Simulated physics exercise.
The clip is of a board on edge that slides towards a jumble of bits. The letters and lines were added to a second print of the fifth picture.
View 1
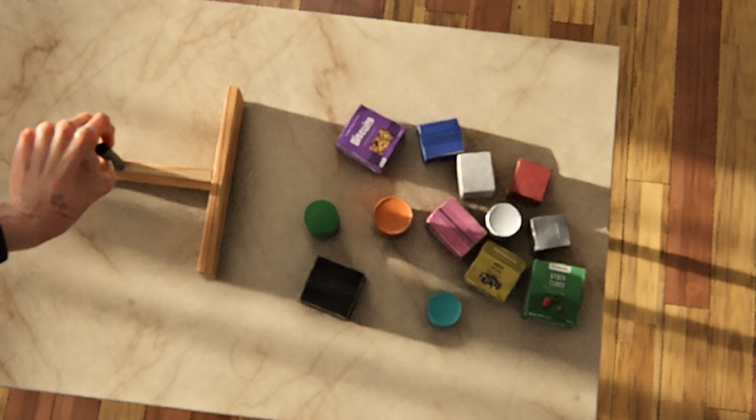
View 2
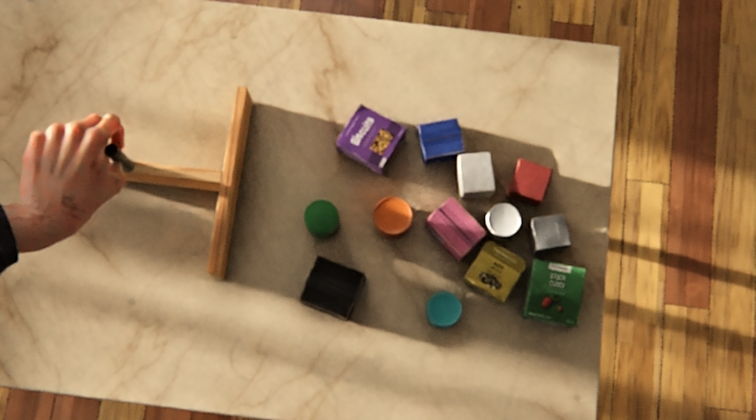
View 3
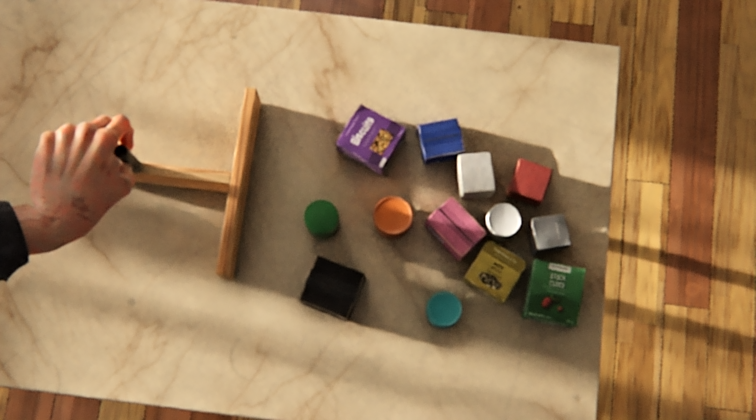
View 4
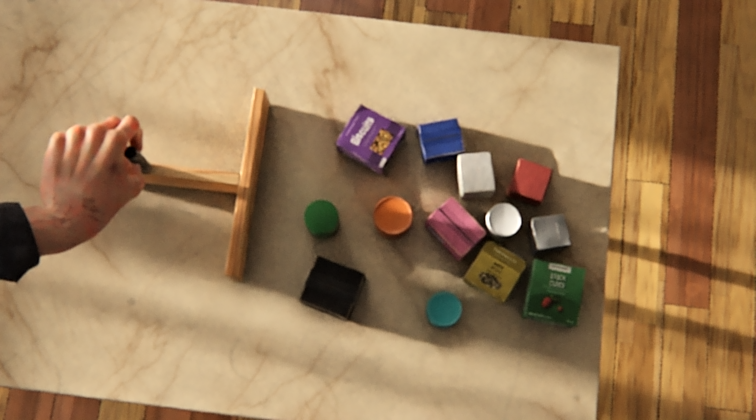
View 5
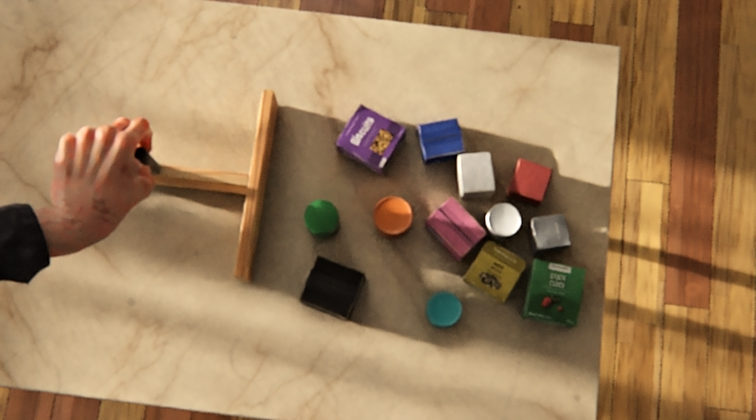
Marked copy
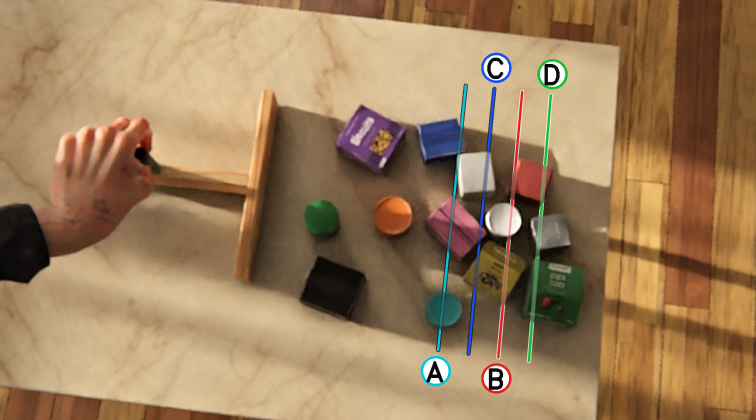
On a marble-look tabletop, a hand slides a wooden board on edge slowly right towards a jumble of colourful packets, jars and blocks.
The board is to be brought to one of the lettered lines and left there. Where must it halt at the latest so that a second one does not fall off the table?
At C, and not beyond.
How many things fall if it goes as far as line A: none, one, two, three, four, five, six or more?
In all, none.
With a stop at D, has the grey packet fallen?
Yes.
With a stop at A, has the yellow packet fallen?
No.
On the copy, A at (452, 213); B at (511, 220); C at (482, 217); D at (540, 224).
On C. First, board (336, 190); black box (358, 290); purple packet (384, 138).
Then, board (418, 200); white jar (513, 221); yellow packet (499, 278).
Finally, board (481, 207); green packet (602, 301); grey packet (603, 247); none fallen.
By contrast, A is within the limit but short; B drops three; D drops eight.
